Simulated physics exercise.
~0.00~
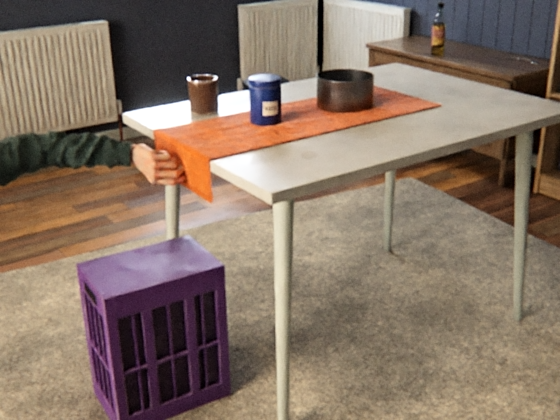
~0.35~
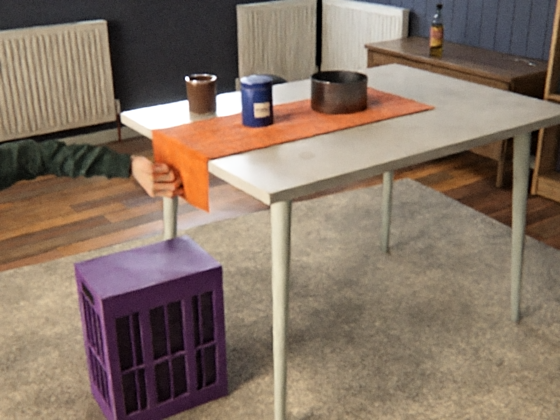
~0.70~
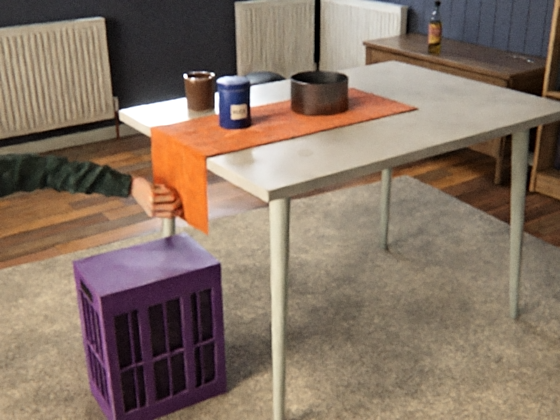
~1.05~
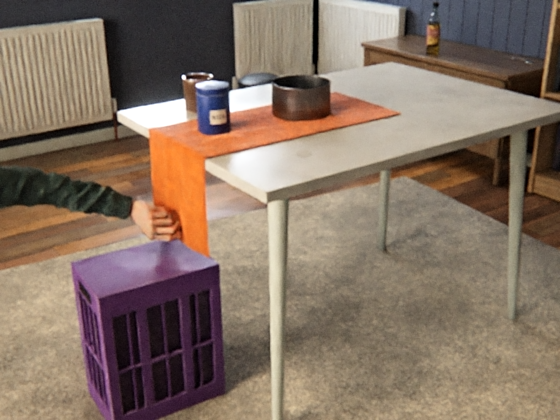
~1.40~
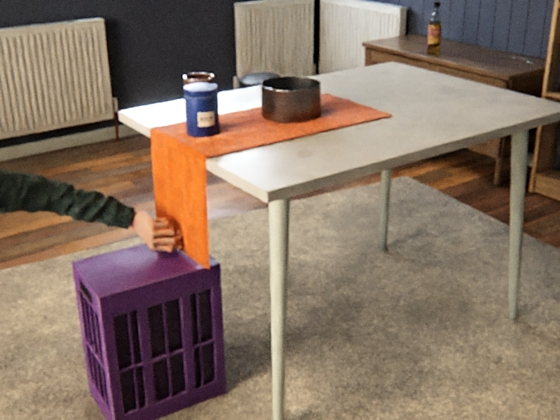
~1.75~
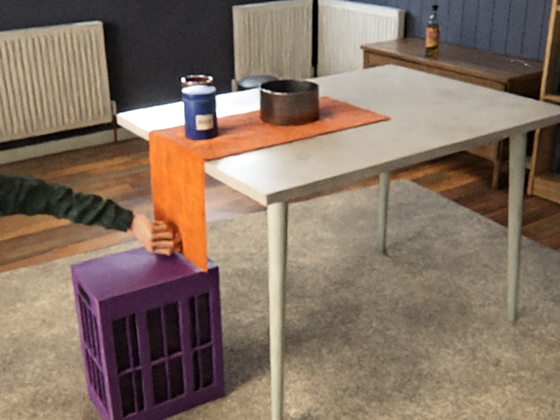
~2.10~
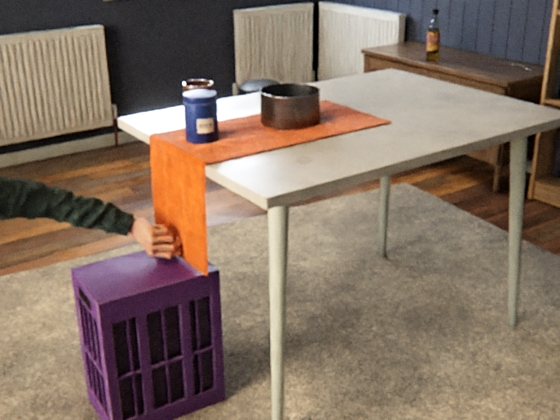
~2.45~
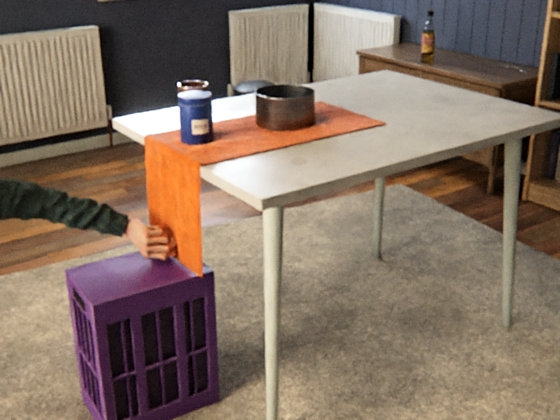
In the video, a hand slowly pulls an orange tablecloth leftward over a table's edge until its hem reaches a purple crate below. The blue jar and dark pot ride along with the cloth, while the brown mug stays put, and all three remain upright on the table.
